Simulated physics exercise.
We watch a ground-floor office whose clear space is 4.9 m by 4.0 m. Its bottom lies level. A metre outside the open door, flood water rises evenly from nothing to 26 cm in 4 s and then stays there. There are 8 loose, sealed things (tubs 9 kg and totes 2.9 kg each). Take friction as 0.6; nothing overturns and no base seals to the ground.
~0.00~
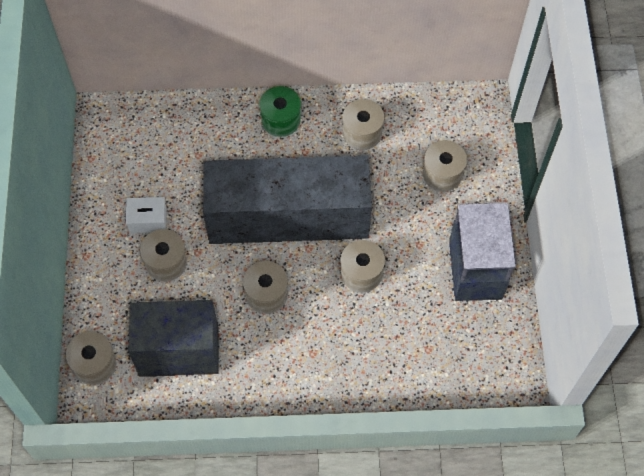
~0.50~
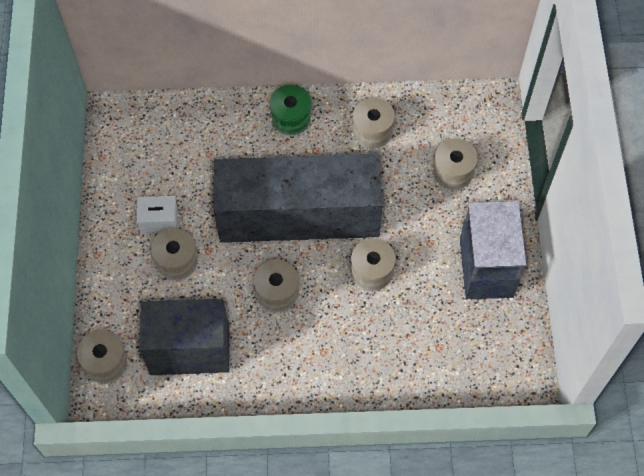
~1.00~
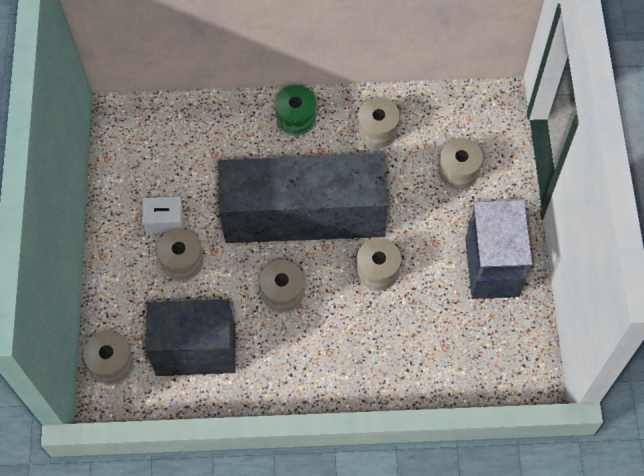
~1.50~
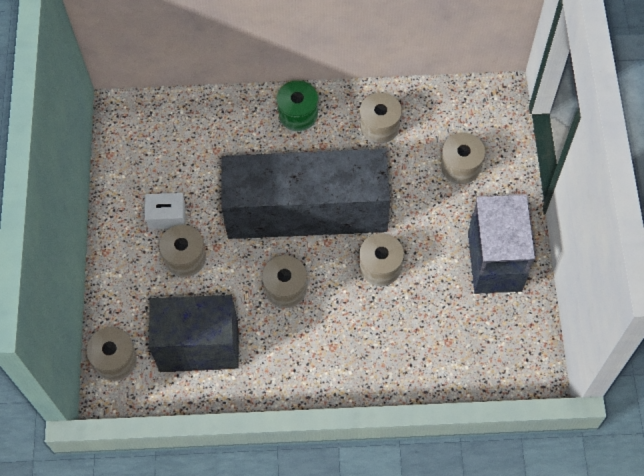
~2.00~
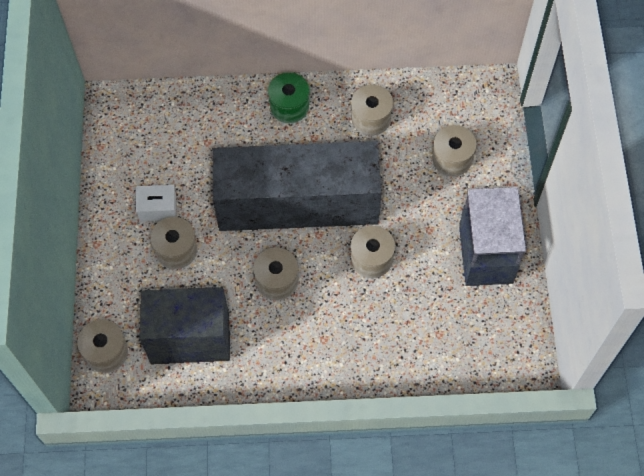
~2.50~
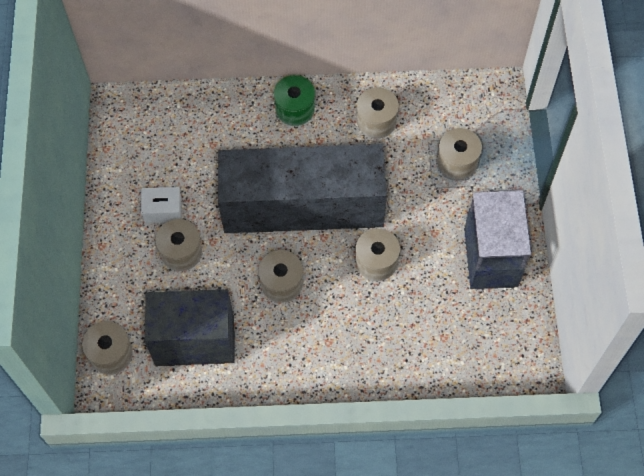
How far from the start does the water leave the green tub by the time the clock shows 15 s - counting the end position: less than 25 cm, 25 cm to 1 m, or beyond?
The green tub travels far.
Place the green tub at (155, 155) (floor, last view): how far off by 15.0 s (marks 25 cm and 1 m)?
It travels far.
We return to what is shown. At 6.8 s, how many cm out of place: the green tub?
About 200 cm.
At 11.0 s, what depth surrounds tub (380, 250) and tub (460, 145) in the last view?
Roughly 16 and 8 cm.
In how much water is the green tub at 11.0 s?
Roughly 16 cm.
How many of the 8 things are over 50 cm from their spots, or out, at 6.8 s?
I count 4.
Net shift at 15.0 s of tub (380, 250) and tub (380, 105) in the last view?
In turn: 150 cm, 300 cm.
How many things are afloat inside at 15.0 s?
I count 8.
After 3.5 s the green tub is near (294, 93), 0.0 m from its start, aground; 0 afloat.
After 6.8 s the green tub is near (121, 127), 1.9 m from its start, afloat; 2 afloat.
After 11.0 s the green tub is near (110, 297), 3.0 m from its start, afloat; 8 afloat.
After 15.0 s the green tub is near (109, 329), 3.3 m from its start, afloat; 8 afloat.
